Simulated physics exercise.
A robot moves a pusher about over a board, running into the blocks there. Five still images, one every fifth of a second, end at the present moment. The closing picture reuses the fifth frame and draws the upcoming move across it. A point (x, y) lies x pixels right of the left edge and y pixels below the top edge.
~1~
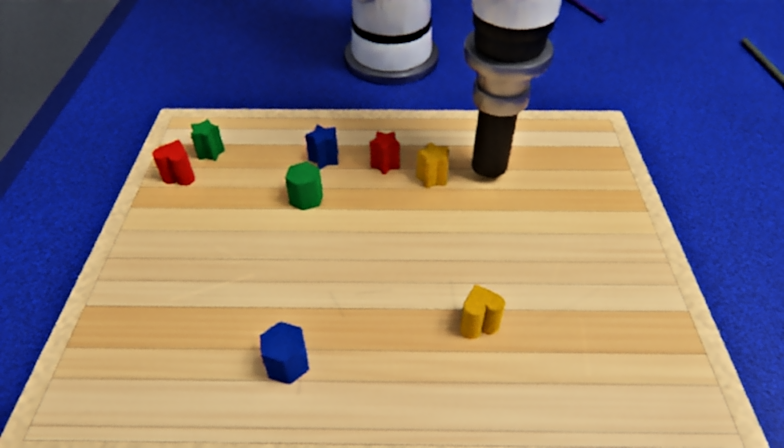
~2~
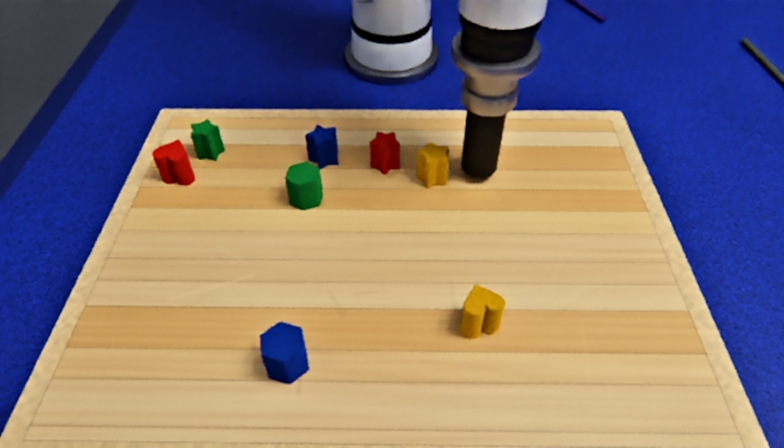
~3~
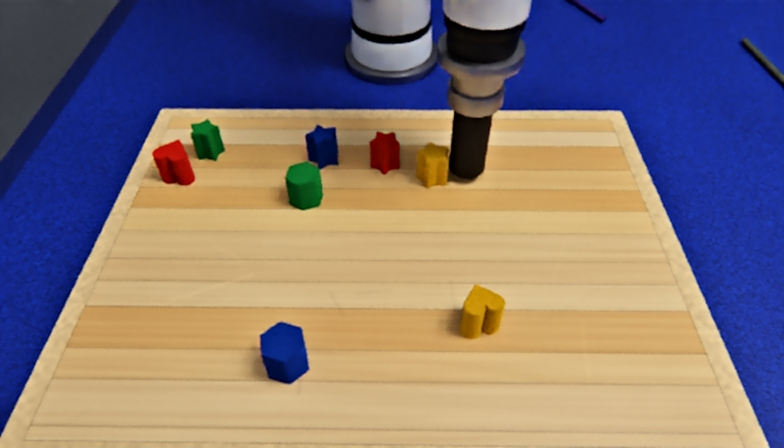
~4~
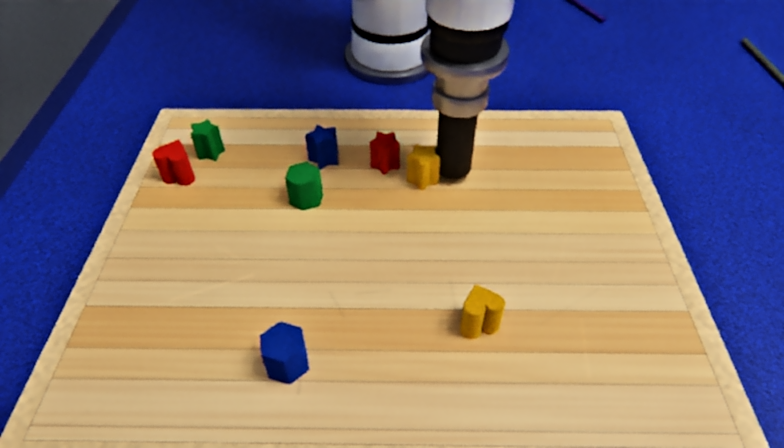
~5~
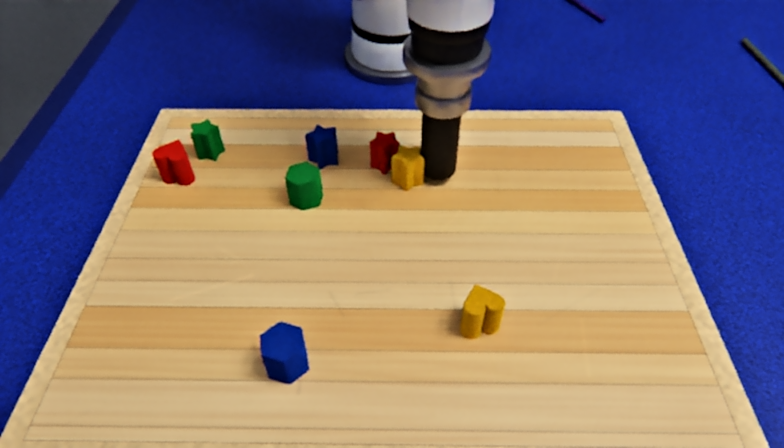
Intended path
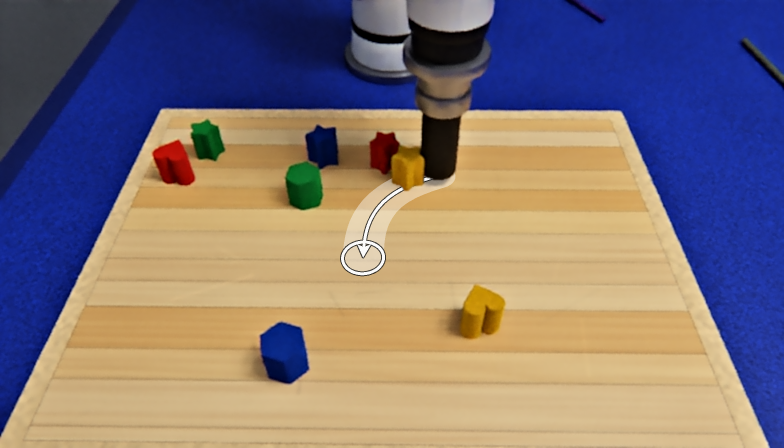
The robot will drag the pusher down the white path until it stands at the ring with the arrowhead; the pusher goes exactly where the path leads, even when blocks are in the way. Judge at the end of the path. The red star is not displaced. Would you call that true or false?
That is true.
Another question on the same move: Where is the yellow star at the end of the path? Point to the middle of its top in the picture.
It comes to (347, 173).
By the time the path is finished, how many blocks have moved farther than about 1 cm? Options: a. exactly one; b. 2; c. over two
(a)
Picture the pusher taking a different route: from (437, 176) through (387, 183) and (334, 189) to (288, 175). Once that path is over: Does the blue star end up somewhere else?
Final answer: No.
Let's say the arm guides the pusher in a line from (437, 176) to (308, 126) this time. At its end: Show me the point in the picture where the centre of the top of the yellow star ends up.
I think it will end close to (387, 154).
The drawn path runs from (437, 176) via (398, 191) and (371, 220), ending at (363, 258).
The first path, step by step. One third of the way, pusher (397, 185); yellow star (364, 167).
Two thirds of the way, pusher (370, 214); yellow star (347, 173), turned 45° clockwise.
At the end, pusher (363, 250); red star not moved; yellow star (347, 173), turned 45° clockwise.
